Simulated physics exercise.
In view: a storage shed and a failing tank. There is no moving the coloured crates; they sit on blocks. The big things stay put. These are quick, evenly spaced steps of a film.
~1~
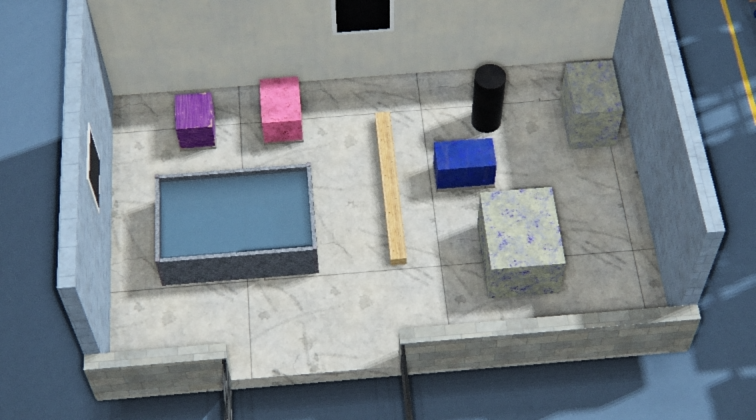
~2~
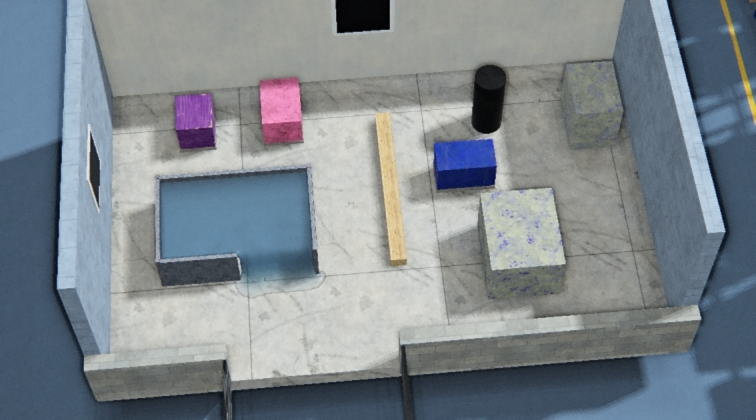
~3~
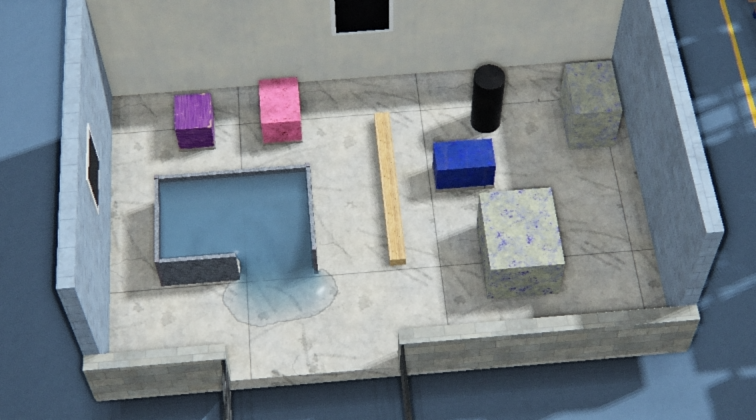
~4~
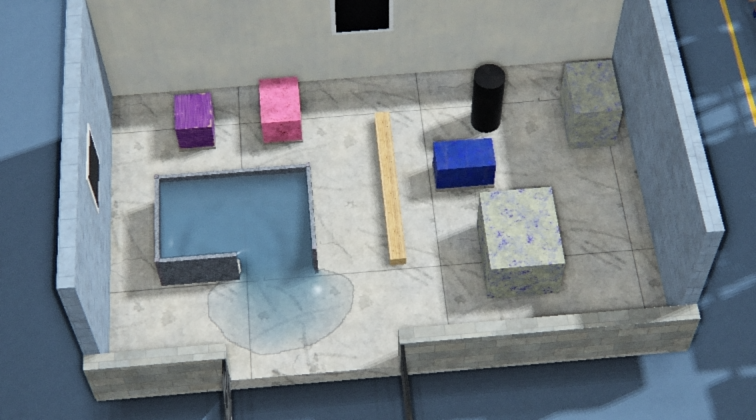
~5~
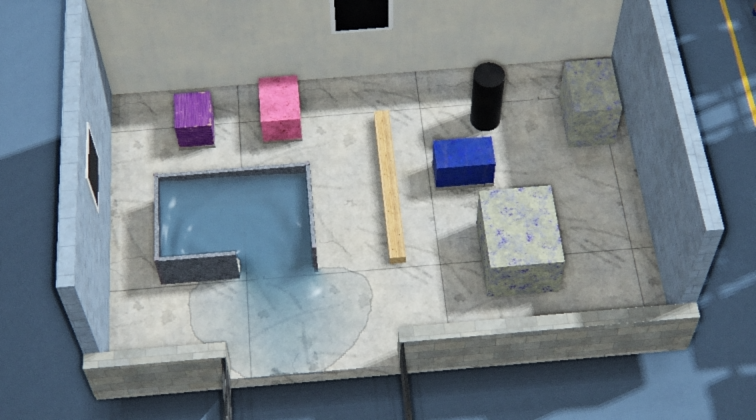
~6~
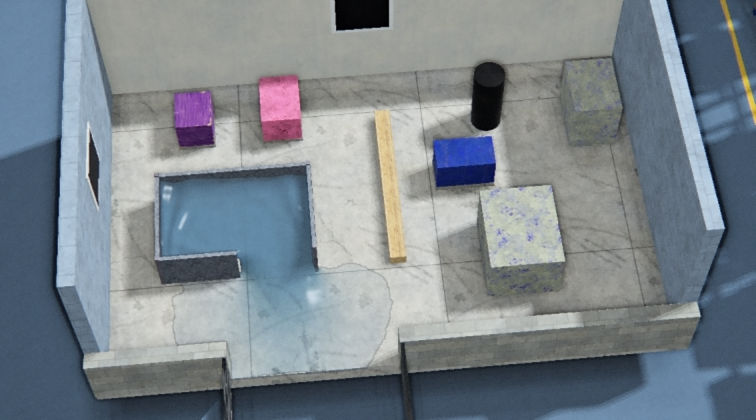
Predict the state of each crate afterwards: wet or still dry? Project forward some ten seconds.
Afterwards, the pink crate is still dry; the blue crate is still dry; the purple crate is still dry.
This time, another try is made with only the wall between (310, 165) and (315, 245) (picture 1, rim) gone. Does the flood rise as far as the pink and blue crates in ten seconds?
My reading: Pink gets drenched, blue gets drenched.
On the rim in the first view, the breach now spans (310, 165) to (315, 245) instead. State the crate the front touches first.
The one in blue.
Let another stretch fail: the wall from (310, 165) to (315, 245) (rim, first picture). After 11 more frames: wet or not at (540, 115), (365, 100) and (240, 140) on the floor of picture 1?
One by one, they turn out not soaked, drenched and not soaked.
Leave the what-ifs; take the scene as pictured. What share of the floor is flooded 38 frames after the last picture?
Close to 35 %.
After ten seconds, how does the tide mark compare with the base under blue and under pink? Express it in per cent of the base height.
Roughly 10 percent, then 0 percent.
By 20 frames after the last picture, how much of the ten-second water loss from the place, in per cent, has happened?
Around 65 per cent.
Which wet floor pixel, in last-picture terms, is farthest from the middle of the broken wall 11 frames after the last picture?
Somewhere about (532, 338).
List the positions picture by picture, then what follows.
The open tank at (235, 215) is whole and still, in the first picture.
The front is at (319, 278), out from the gap at (277, 267), in the second picture.
The front is at (245, 318), out from the gap at (276, 268), in the third picture.
The front is at a hidden place, out from the gap at (277, 268), in the fourth picture.
The front is at a hidden place, out from the gap at (276, 266), in the fifth picture.
Water pours out at (277, 266) and has run to a hidden place, in the sixth picture.
A moment on, water covers 15 % of the floor; the pink crate not reached, the blue crate not reached, the purple crate not reached.
Next, water covers 20 % of the floor; the pink crate not reached, the blue crate not reached, the purple crate not reached.
Then, water covers 25 % of the floor; the pink crate not reached, the blue crate not reached, the purple crate not reached.
Later, water covers 35 % of the floor; the pink crate not reached, the blue crate not reached, the purple crate not reached.
In the end, water covers 40 % of the floor; the pink crate stayed above the water, the blue crate stayed above the water, the purple crate stayed above the water.
